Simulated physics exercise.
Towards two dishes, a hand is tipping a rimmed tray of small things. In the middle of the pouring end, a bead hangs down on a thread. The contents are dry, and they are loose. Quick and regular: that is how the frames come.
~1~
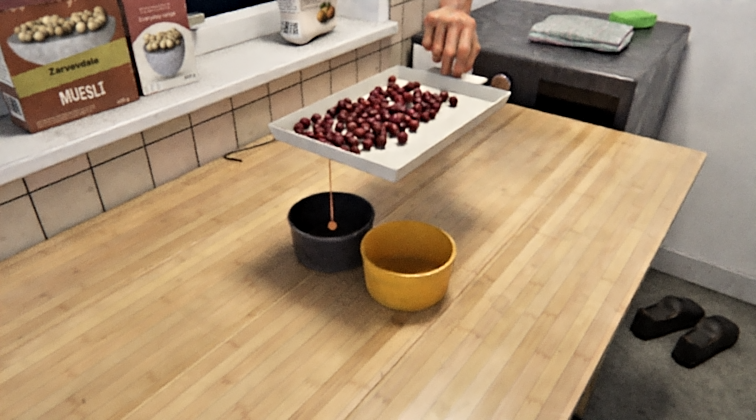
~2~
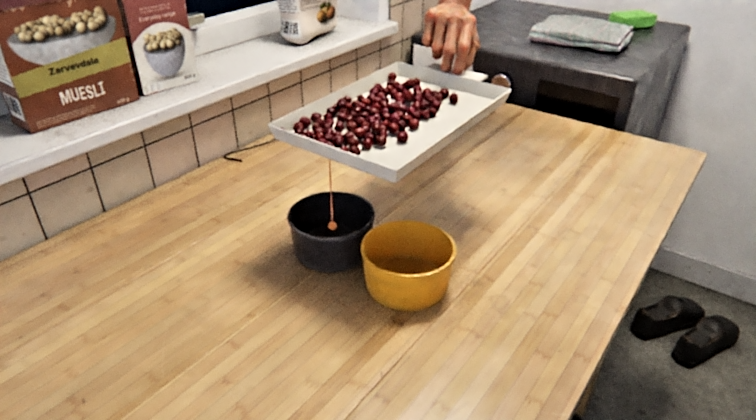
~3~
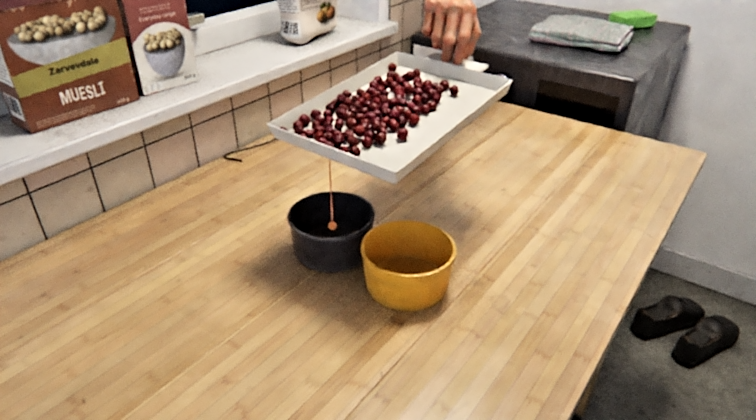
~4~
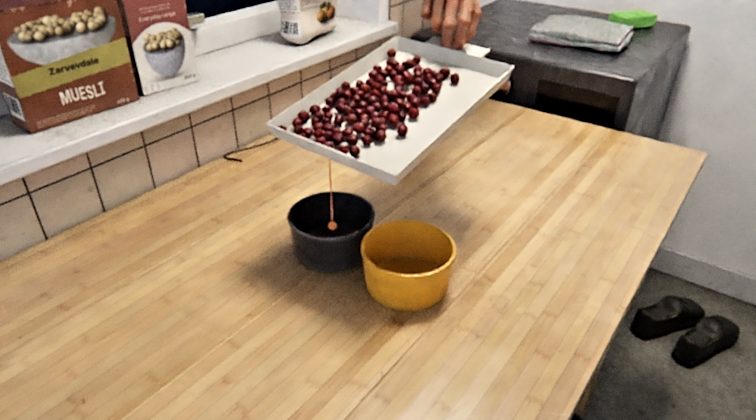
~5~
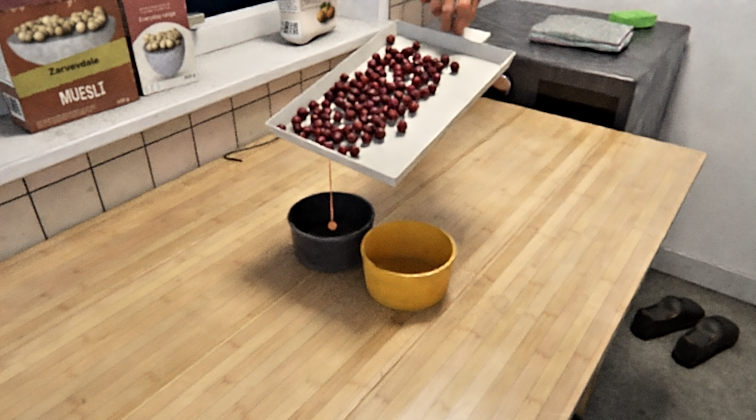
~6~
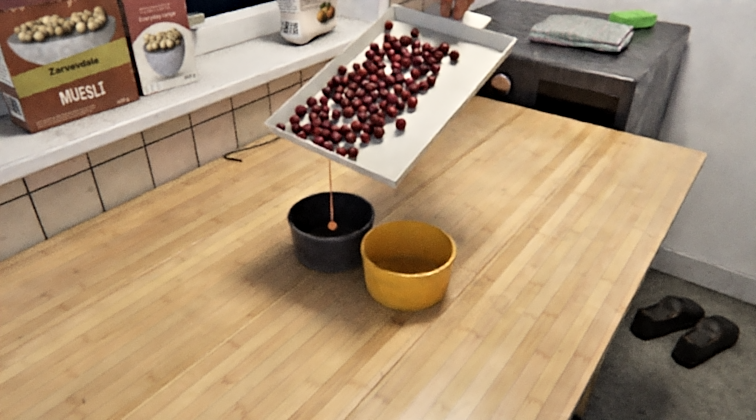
A hand tilts a white rimmed tray of dark red dried cherries above a light wooden table, seen from a fixed, raised viewpoint in a kitchen. Below sit a dark grey dish on the left and a mustard-yellow one on the right, with muesli boxes on the sill behind. The hand's end rises steadily, the near right corner dips slightly, and the cherries keep their places on the tray while the bead hangs still.
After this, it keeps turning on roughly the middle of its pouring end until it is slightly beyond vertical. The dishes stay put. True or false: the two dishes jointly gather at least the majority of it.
False, they gather a minority.
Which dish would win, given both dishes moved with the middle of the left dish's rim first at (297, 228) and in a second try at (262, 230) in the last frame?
So: The one further right first, and the one further right second.
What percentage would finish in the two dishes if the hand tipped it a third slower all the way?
Roughly 10 in a hundred.
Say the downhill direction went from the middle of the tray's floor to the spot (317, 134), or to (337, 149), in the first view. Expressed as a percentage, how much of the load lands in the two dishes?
In order, some 20 % and some 0 %.
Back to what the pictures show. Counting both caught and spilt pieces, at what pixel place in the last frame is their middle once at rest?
Centre at rest, last view: Approx. (323, 320).
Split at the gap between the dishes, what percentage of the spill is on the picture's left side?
Roughly 80 percent.
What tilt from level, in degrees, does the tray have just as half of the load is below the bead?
At some 115 degrees.
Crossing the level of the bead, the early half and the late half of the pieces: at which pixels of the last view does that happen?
Earlier half at (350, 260), later half at (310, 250).
Soon after the last picture, tray tipped steeply; all on the tray.
A little later, tray tipped right over; most on the tray; a small part outside both; a stray few in the air.
Later still, tray tipped past a quarter turn; a stray few in the right dish; nearly all outside both.
At rest, tray tipped past a quarter turn; a stray few in the right dish; none in the left dish; nearly all outside both.
